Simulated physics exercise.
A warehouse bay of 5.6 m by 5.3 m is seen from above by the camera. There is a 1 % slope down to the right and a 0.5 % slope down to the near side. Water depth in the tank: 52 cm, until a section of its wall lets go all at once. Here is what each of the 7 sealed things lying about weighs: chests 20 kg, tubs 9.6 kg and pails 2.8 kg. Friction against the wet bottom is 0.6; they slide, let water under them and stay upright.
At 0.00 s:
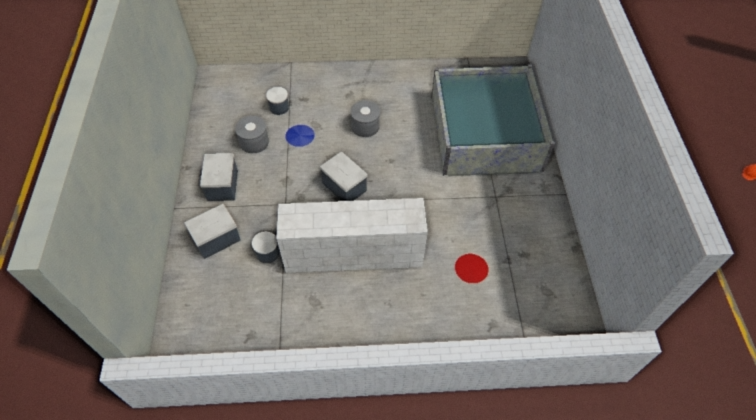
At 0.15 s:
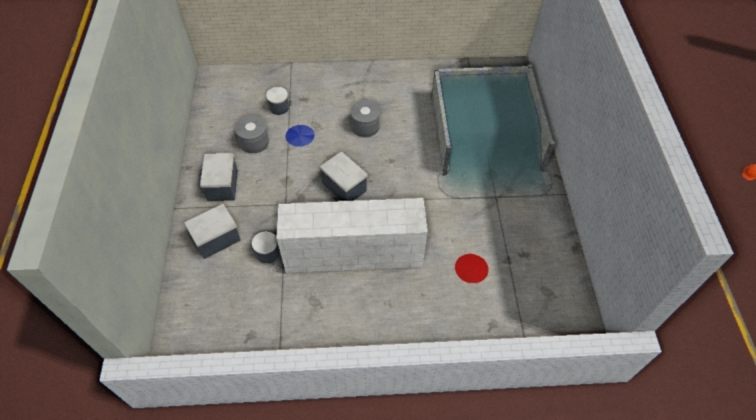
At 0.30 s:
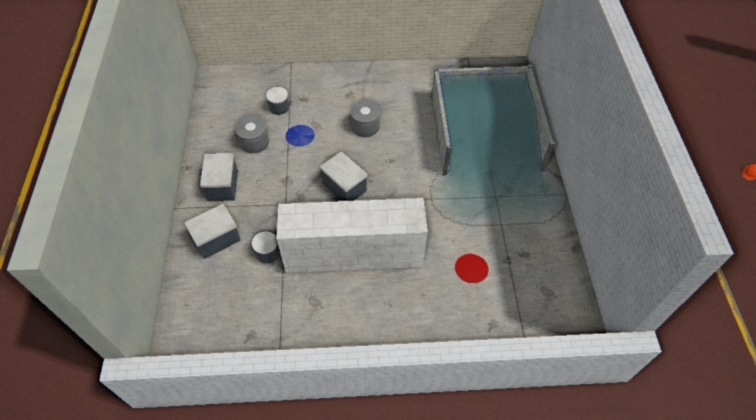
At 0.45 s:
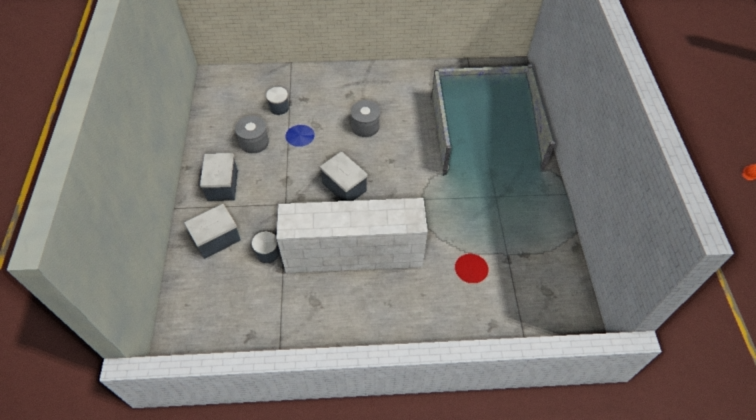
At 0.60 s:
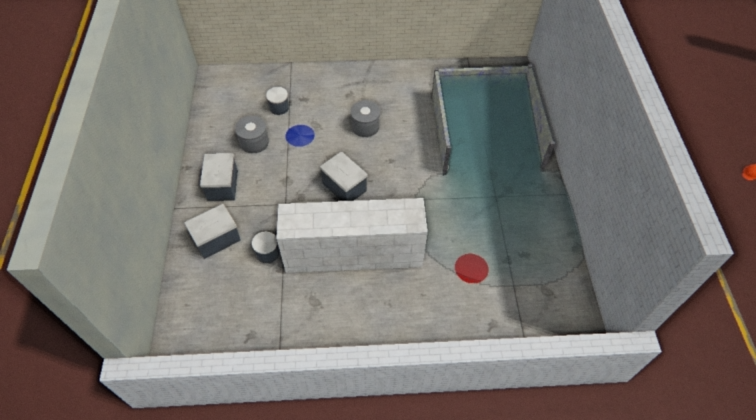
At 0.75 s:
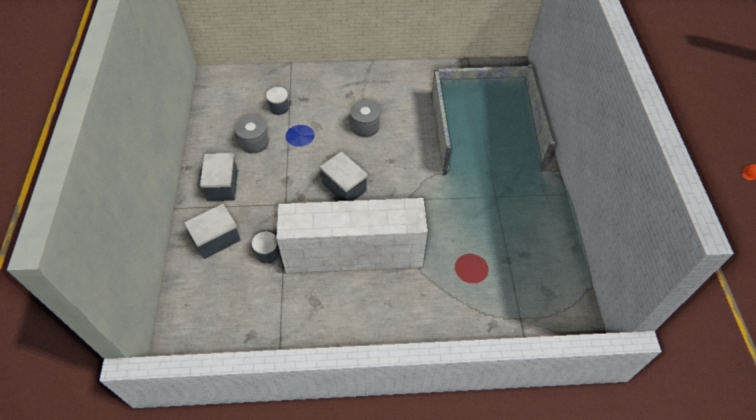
In a walled concrete yard, the front side of a water tank disappeared, and water spread across the floor toward the near wall, covering the red patch while the scattered blocks and round containers stayed still.
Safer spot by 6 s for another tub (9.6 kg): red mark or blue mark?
The blue mark is safer.
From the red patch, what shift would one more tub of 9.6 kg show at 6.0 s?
About 400 cm.
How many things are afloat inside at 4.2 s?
I'd say 0 of them.
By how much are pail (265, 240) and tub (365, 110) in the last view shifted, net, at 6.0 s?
That comes to 0 cm for the first and 0 cm for the second.
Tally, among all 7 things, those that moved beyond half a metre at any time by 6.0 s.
Total: 0.
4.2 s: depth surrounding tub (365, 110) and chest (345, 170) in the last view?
Roughly 0 and 1 cm.
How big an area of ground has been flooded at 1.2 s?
Near 9.0 m2 in all.
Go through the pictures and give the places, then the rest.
In the first picture, a chest at (210, 224) rests on the ground; a tub at (250, 127) rests on the ground; the red patch at (472, 268); the blue patch at (300, 136); water covers 2.0 m2; 0 of 7 have shifted.
In the second picture, a chest at (210, 224), on the bottom; a tub at (250, 127) rests on the ground; the red patch at (472, 268); the blue patch at (300, 136); water covers 2.7 m2; 0 of 7 have shifted.
In the third picture, a chest at (210, 224), on the bottom; a tub at (250, 127) rests on the ground; the red patch at (472, 268); the blue patch at (300, 136); water covers 3.6 m2; 0 of 7 have shifted.
In the fourth picture, a chest at (210, 224) rests on the ground; a tub at (250, 127), on the bottom; the red patch at (472, 268); the blue patch at (300, 136); 4.6 m2 under water; 0 of 7 have shifted.
In the fifth picture, a chest at (210, 224) rests on the ground; a tub at (250, 127), on the bottom; the red patch at (472, 268); the blue patch at (300, 136); 5.7 m2 under water; 0 of 7 have shifted.
In the sixth picture, a chest at (210, 224) rests on the ground; a tub at (250, 127) rests on the ground; the red patch at (472, 268); the blue patch at (300, 136); 6.8 m2 under water; 0 of 7 have shifted.
After 1.2 s on red it would be 45 cm off in 6 cm of water; on blue it would be 0 cm off in 0 cm of water.
After 2.7 s on red it would be 133 cm off in 14 cm of water; on blue it would be 0 cm off in 0 cm of water.
After 4.2 s on red it would be 348 cm off in 5 cm of water; on blue it would be 0 cm off in 0 cm of water.
After 6.0 s on red it would be 378 cm off in 11 cm of water; on blue it would be 0 cm off in 1 cm of water.
